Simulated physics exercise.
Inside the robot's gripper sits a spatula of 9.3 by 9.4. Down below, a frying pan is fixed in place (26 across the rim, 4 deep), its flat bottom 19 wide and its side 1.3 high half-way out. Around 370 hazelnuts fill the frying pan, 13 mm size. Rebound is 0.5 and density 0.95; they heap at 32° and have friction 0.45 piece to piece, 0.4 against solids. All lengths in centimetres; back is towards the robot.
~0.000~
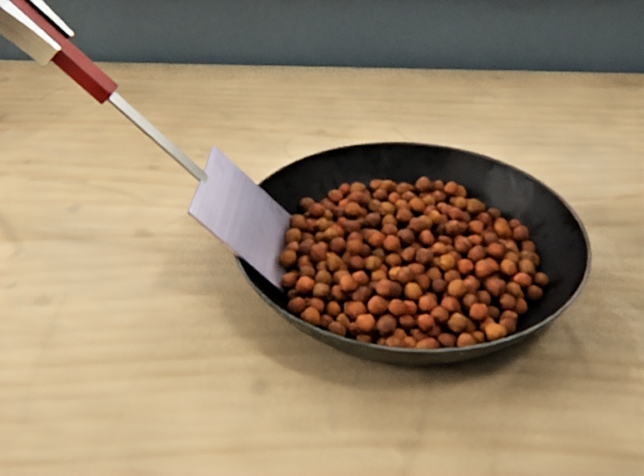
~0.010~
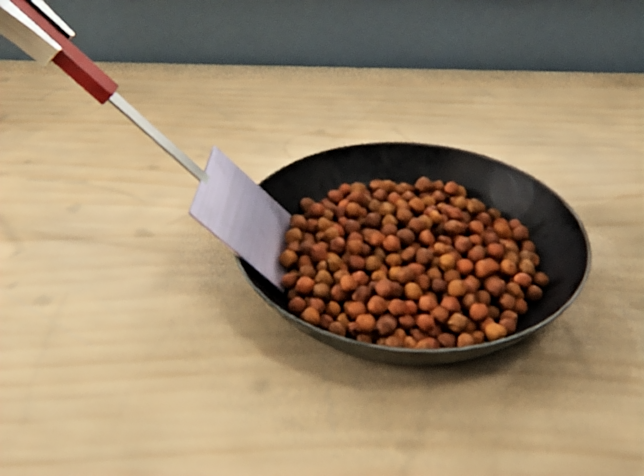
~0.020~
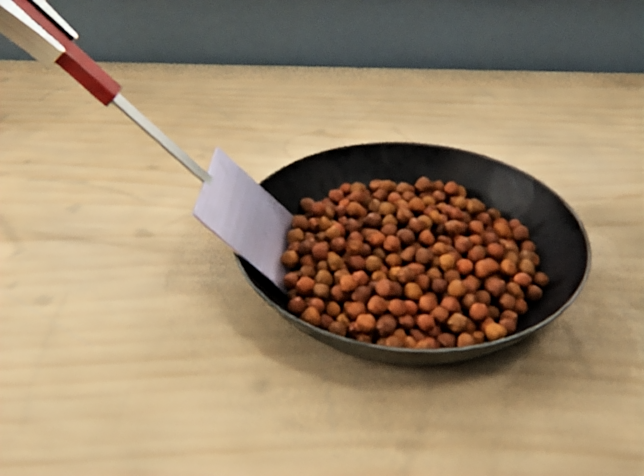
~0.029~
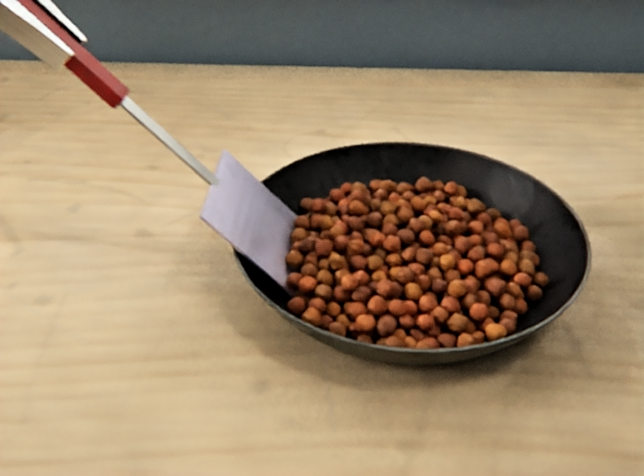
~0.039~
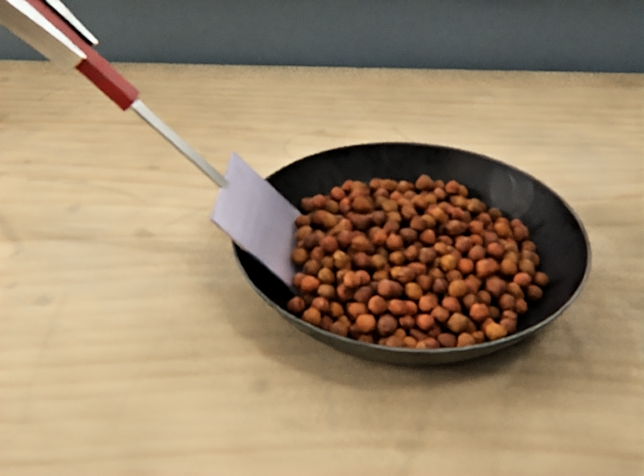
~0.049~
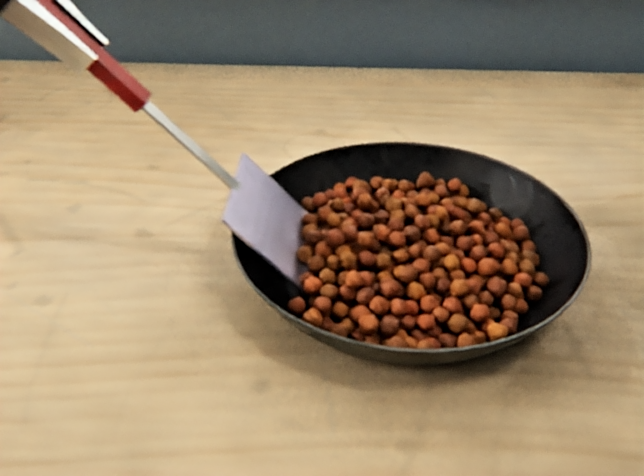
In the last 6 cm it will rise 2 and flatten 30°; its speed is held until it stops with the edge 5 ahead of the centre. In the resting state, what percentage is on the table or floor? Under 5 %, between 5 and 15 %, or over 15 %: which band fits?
The band that fits is under 5 %.
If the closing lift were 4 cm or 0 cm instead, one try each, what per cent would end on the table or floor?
Roughly 5 per cent, then 0 per cent.
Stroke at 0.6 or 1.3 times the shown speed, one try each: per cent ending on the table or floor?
Some 0 per cent, then some 5 per cent, on the table or floor.
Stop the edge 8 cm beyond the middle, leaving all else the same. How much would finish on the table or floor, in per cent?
Near 15 per cent.
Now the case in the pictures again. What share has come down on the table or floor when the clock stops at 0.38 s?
Roughly 0 percent.
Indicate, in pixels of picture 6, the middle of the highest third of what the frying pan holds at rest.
About (507, 236).
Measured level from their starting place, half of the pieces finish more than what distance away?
Near 4 cm, measured level.
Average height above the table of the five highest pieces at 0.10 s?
6 cm.
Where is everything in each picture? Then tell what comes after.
The spatula top edge at (202, 177), sloping 48°; upper third of the load around (408, 248), from x 290 to 540, top at y 185; 373 in the frying pan, in the first picture.
The spatula top edge at (202, 177), sloping 48°; upper third of the load around (408, 248), from x 290 to 540, top at y 185, in the second picture.
The spatula top edge at (205, 178), sloping 48°; upper third of the load around (405, 247), from x 290 to 540, top at y 185, in the third picture.
The spatula top edge at (213, 181), sloping 48°; upper third of the load around (401, 244), from x 295 to 540, top at y 185, in the fourth picture.
The spatula top edge at (223, 183), sloping 48°; upper third of the load around (394, 242), from x 295 to 540, top at y 185, in the fifth picture.
The spatula top edge at (233, 184), sloping 48°; upper third of the load around (393, 240), from x 295 to 540, top at y 180; 373 in the frying pan, in the sixth picture.
After 0.10 s, sloping 48°, highest piece 7 above the table; 373 in the frying pan.
After 0.15 s, sloping 36°, highest piece 6 above the table; 373 in the frying pan.
After 0.38 s, sloping 18°, highest piece 5 above the table; 370 in the frying pan, 3 on the table or floor.
After 1.43 s, sloping 18°, highest piece 5 above the table; 370 in the frying pan, 3 on the table or floor.
In the end, 370 in the frying pan, 3 on the table or floor. That is 1 % on the table or floor.
